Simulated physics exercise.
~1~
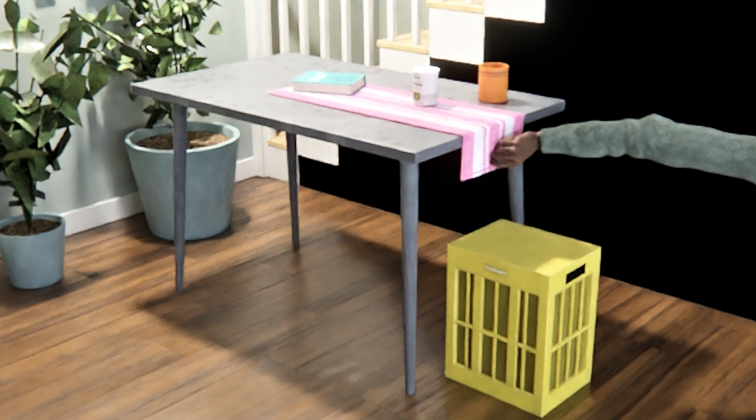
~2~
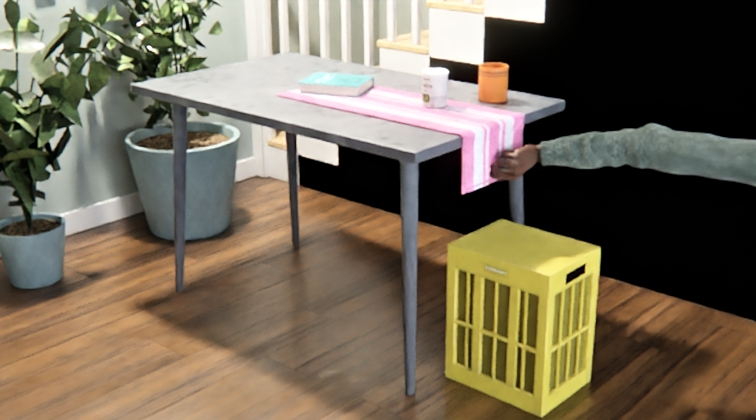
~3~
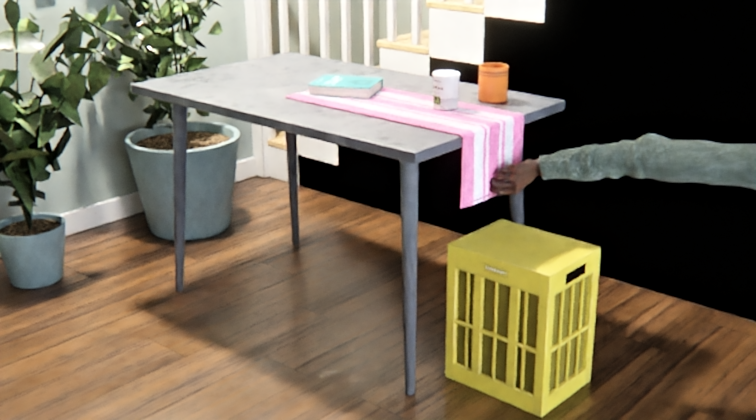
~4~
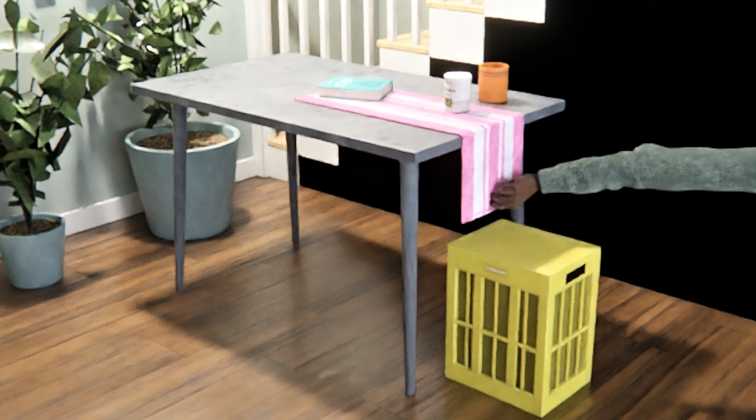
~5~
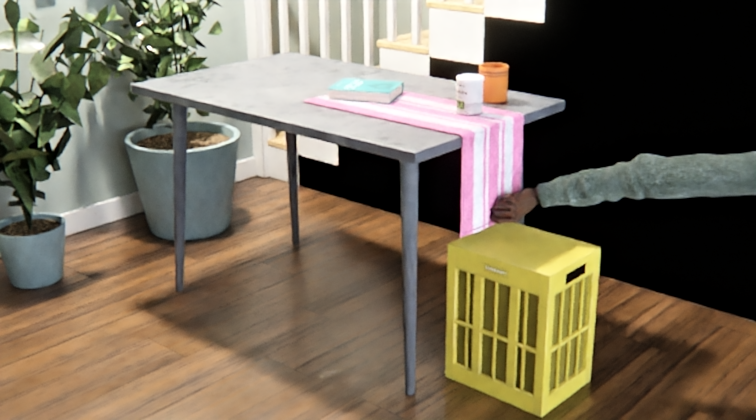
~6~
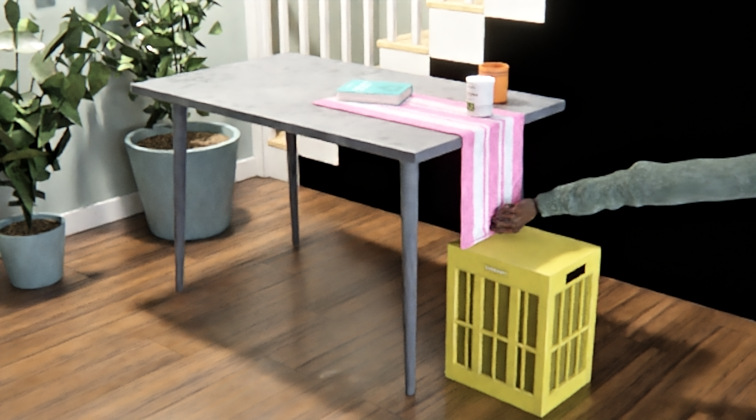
Pink striped towel being pulled down by a hand onto a yellow crate, carrying book and white cup along past orange mug.
